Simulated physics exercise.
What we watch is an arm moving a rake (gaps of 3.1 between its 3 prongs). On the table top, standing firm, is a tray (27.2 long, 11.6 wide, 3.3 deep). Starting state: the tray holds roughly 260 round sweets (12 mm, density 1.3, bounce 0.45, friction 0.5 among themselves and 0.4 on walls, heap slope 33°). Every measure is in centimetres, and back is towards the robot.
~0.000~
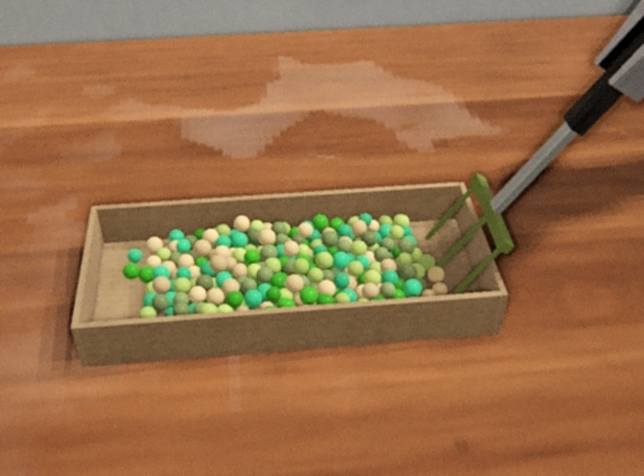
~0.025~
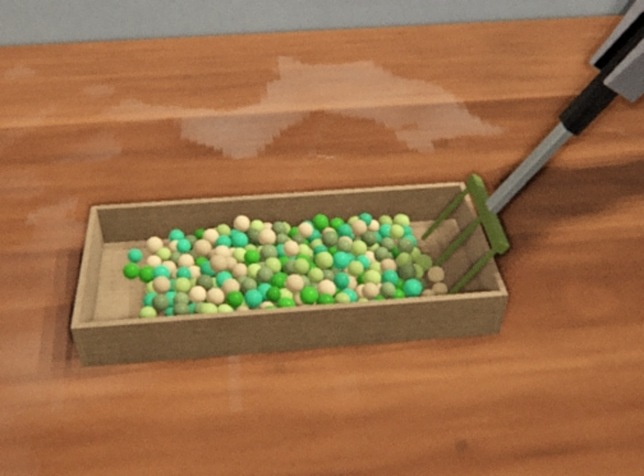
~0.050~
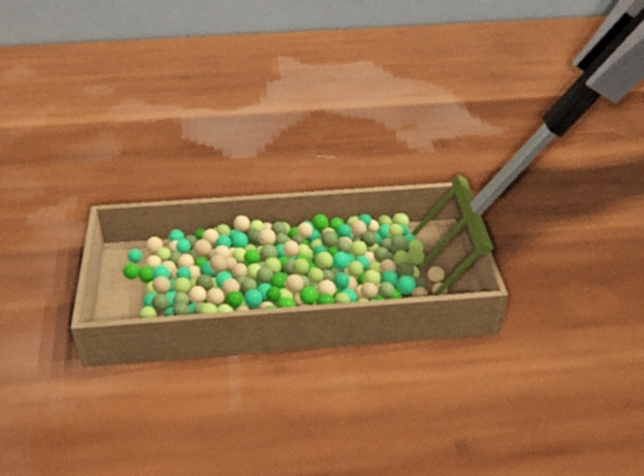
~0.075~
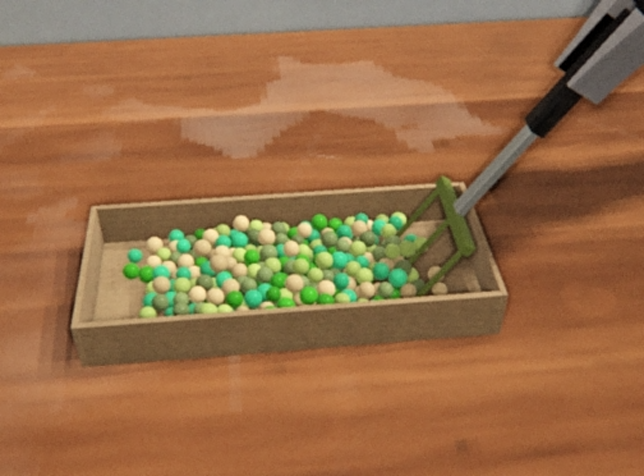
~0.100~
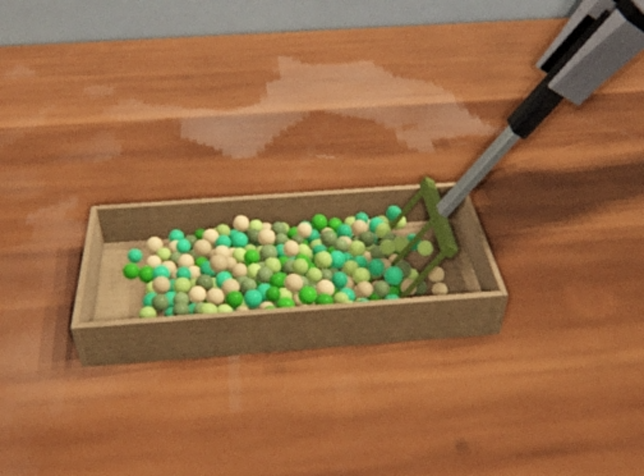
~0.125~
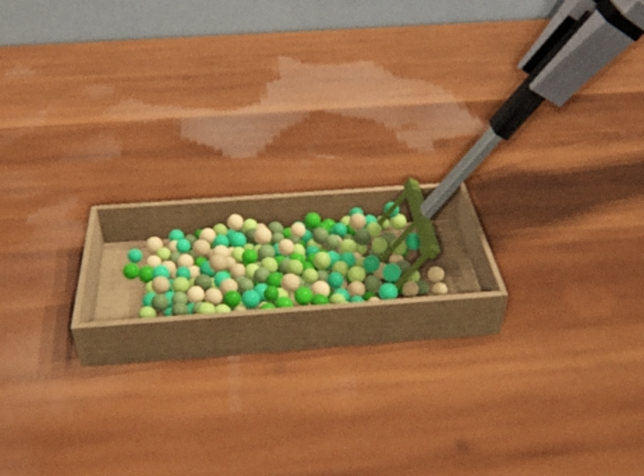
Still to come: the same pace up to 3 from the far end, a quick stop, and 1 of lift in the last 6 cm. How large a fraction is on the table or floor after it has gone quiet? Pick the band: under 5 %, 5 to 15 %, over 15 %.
Band: Under 5 %.
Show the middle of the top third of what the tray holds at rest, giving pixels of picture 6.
(148, 276).
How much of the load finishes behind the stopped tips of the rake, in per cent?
Around 75 per cent ends up behind the tips.
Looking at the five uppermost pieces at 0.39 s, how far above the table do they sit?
Something like 4 cm, I'd say.
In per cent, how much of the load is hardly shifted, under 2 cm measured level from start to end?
Something close to 25 percent, I'd say.
By 0.26 s, sloping 56°, highest piece 4 above the table; 255 in the tray.
By 0.39 s, sloping 56°, highest piece 5 above the table; 255 in the tray.
By 0.66 s, sloping 56°, highest piece 4 above the table; 252 in the tray, 3 on the table or floor.
By 1.36 s, sloping 56°, highest piece 4 above the table; 252 in the tray, 3 on the table or floor.
Final count, 252 in the tray, 3 on the table or floor. That is 1 % on the table or floor.
